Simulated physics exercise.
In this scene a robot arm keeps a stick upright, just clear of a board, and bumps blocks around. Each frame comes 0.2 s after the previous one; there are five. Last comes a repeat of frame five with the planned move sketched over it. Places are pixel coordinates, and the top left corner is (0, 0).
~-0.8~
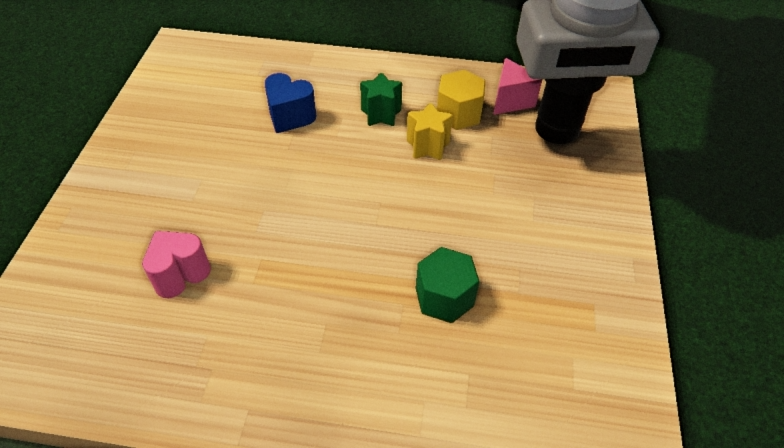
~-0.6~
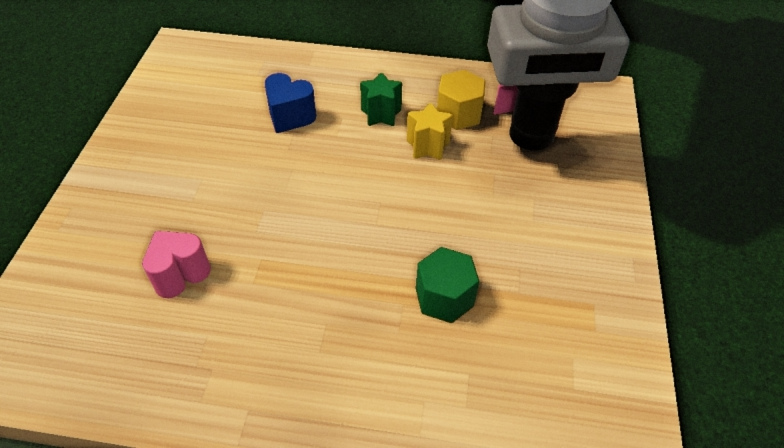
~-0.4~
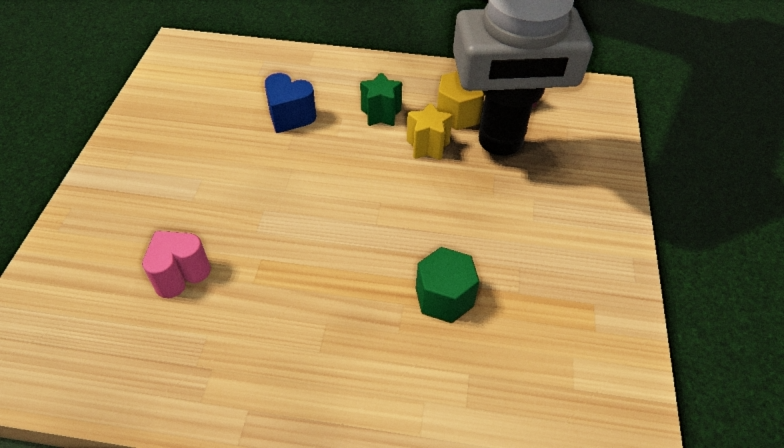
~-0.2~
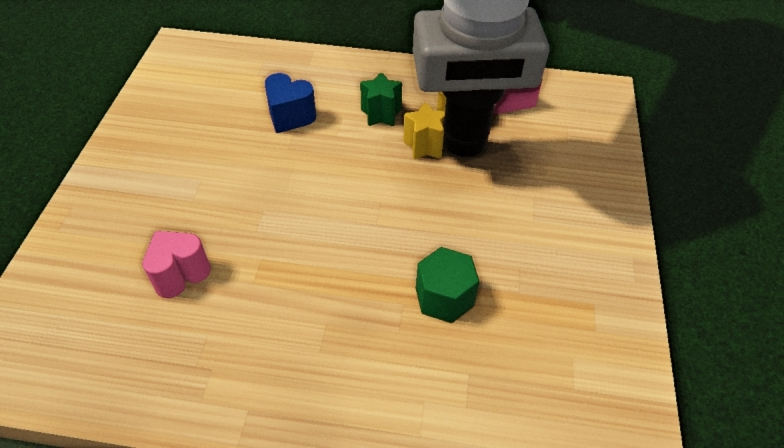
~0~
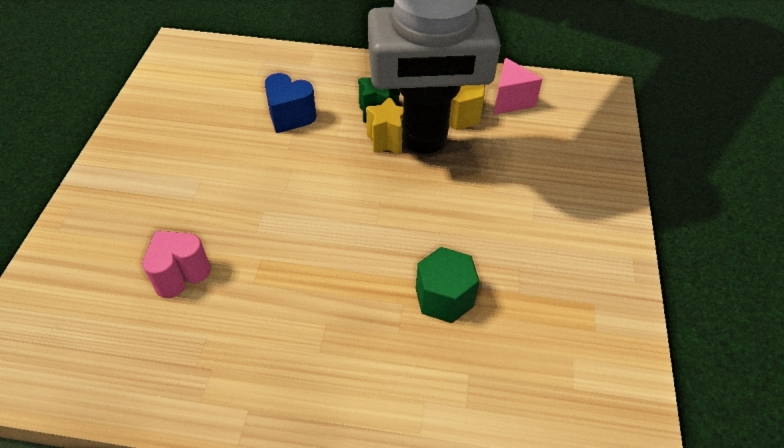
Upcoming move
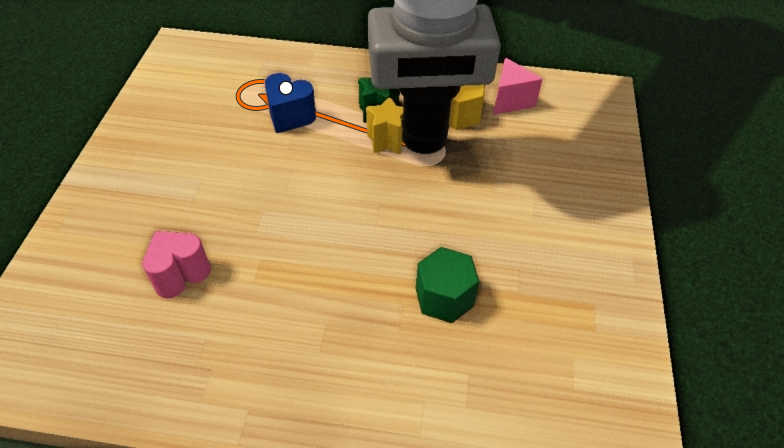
On a wooden board, a robot arm's black stick sweeping left past coloured blocks and pushing the yellow star leftward.
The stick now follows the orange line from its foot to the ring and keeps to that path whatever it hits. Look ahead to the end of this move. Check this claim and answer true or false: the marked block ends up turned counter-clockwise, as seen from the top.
The statement is true.
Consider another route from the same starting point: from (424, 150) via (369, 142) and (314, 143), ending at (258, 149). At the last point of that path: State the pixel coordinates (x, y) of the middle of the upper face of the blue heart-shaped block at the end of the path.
At the end it should sit near (251, 71).
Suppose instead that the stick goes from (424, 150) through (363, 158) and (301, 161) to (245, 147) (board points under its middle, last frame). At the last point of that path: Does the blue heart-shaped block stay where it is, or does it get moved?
It is untouched.
The line goes from (424, 150) to (259, 95); the dot is on the blue heart-shaped block.
The first path, step by step. One third of the way, stick at (364, 119); blue heart-shaped block at (280, 87); green star-shaped block at (366, 75), turned 55° clockwise; yellow star-shaped block at (327, 94).
Two thirds of the way, stick at (310, 101); blue heart-shaped block at (229, 79), turned 45° anticlockwise; green star-shaped block at (361, 71), turned 90° clockwise; yellow star-shaped block at (273, 75).
At the end, stick at (257, 84); blue heart-shaped block at (193, 76), turned 120° anticlockwise; green star-shaped block at (361, 71), turned 90° clockwise; yellow star-shaped block at (223, 56); yellow six-sided block unmoved.
